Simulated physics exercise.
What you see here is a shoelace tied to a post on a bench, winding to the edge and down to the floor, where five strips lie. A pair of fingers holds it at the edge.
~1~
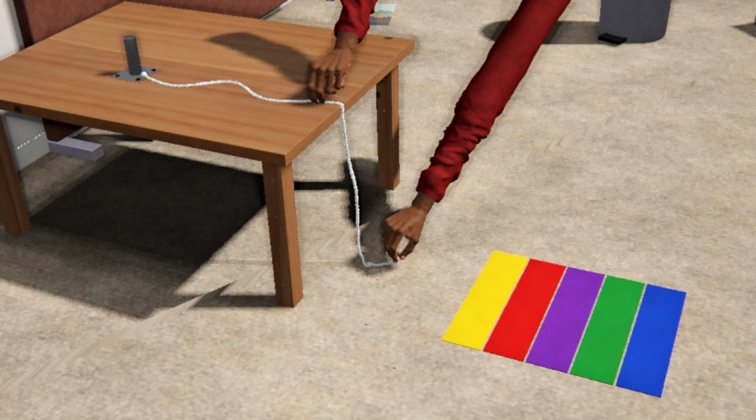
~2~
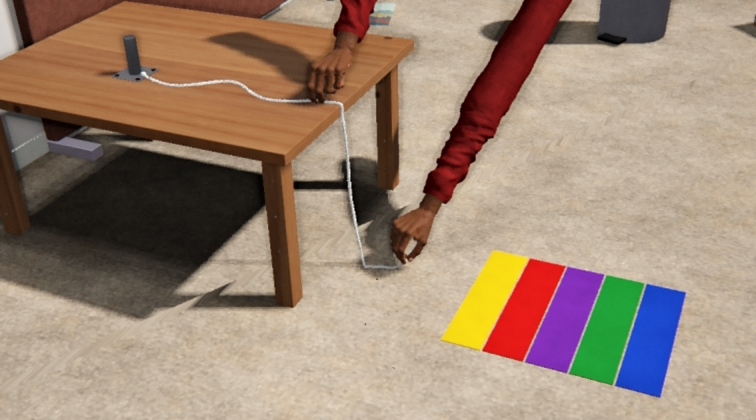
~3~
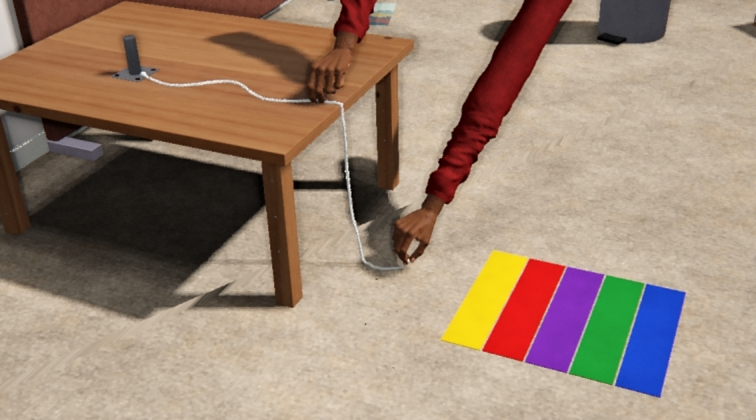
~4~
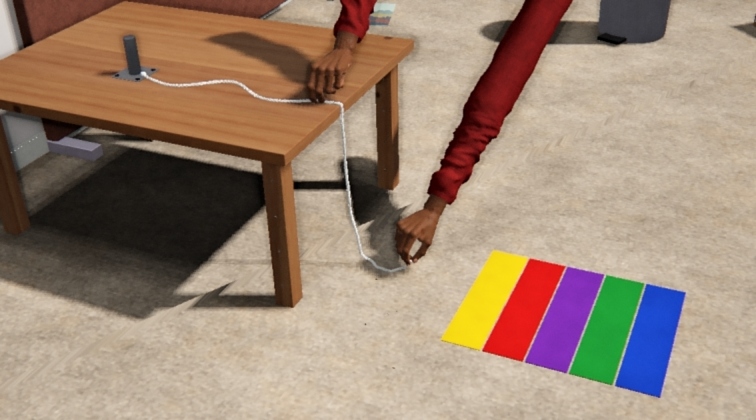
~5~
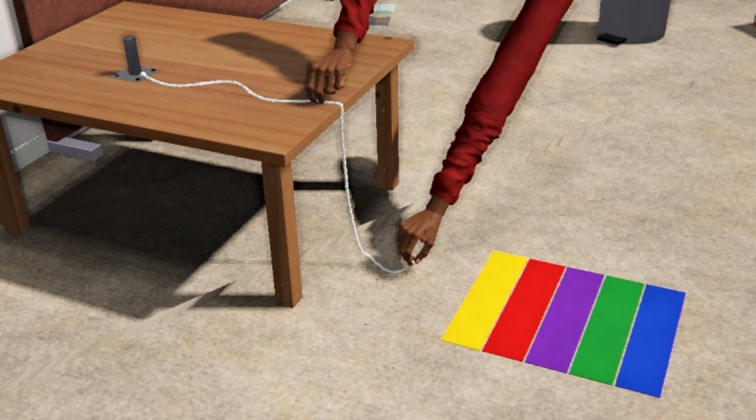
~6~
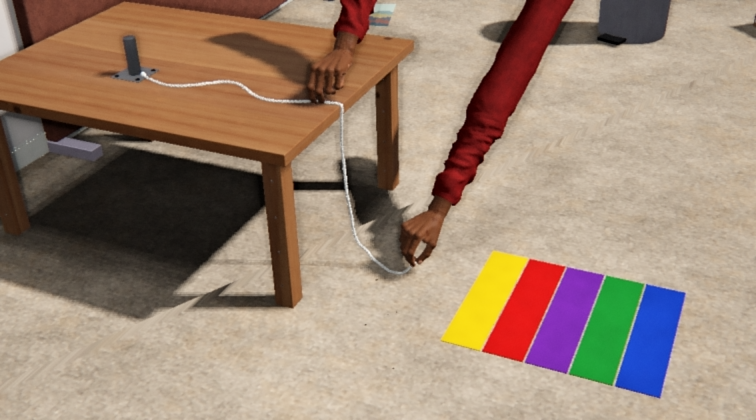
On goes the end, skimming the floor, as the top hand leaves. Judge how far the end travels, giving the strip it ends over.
It ends over the red strip.
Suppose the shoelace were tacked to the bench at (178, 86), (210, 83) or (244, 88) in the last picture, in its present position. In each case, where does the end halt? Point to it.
Try 1: (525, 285); try 2: (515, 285); try 3: (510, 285).
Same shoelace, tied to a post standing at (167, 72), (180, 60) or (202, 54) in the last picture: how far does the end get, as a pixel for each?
You'd get roughly (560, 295), (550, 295) and (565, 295), one for each try.
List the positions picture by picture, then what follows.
End (398, 258); yellow (471, 327); red (512, 337); purple (554, 348); green (598, 359); blue (644, 371), in the first picture.
End (406, 260); shoelace through (160, 83) (231, 82) (280, 101) (343, 121) (349, 186) (361, 250), in the second picture.
End (409, 261), in the third picture.
End (411, 261); shoelace through (160, 83) (231, 82) (280, 101) (342, 121) (348, 185) (360, 250), in the fourth picture.
End (413, 262), in the fifth picture.
End (416, 263); shoelace through (160, 83) (231, 82) (280, 101) (341, 122) (346, 186) (364, 248), in the sixth picture.
Early on, end near (455, 272); short of the strips.
Midway, end near (500, 282); over yellow.
At the end of the slack, end near (527, 288); over red. Over red.
